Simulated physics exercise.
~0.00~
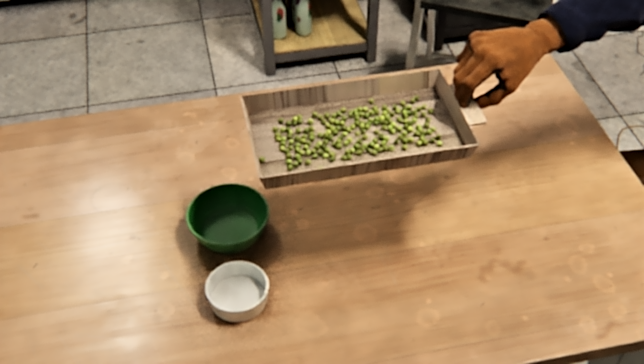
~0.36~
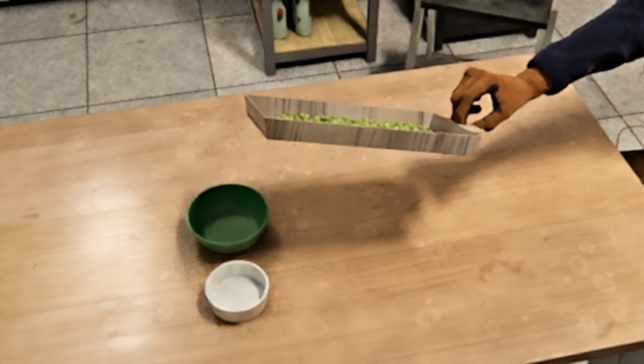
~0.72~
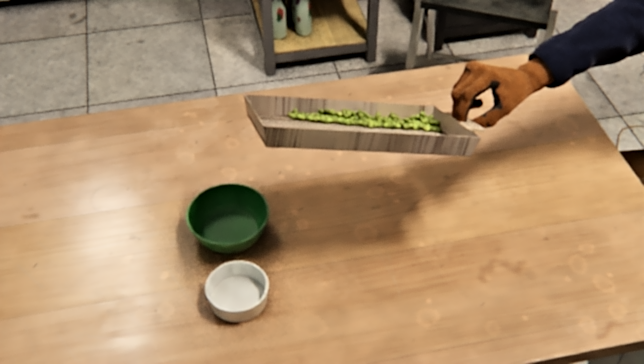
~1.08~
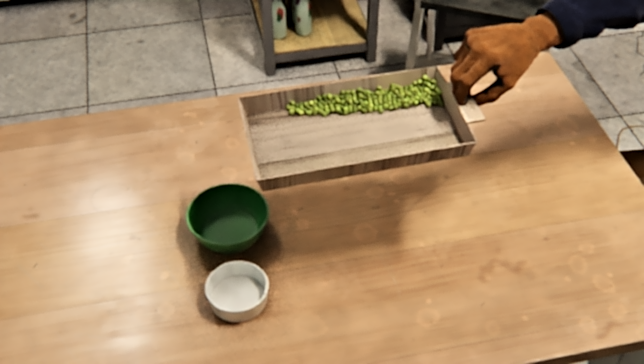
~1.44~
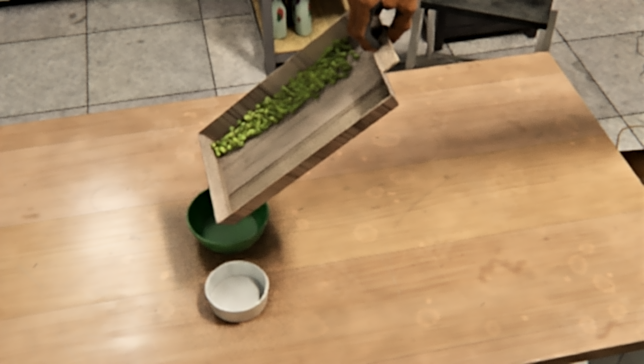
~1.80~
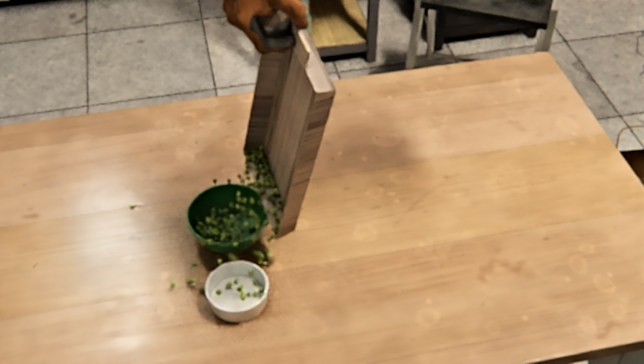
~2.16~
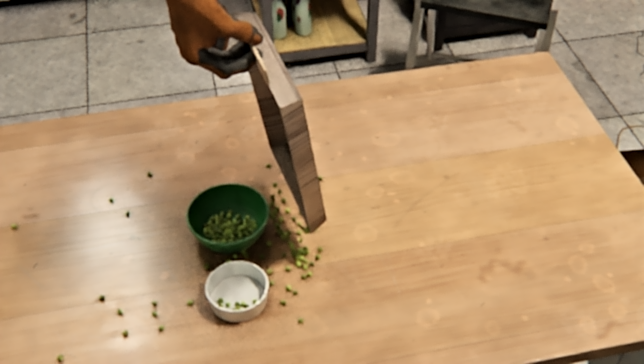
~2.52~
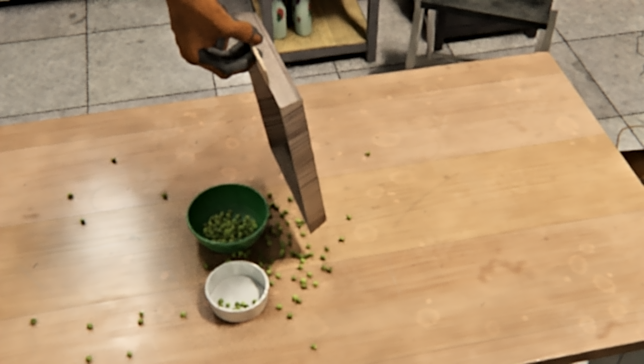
Green peas sliding in a hand-held wooden tray, then pouring left into a green bowl and white dish, many scattering across the table.
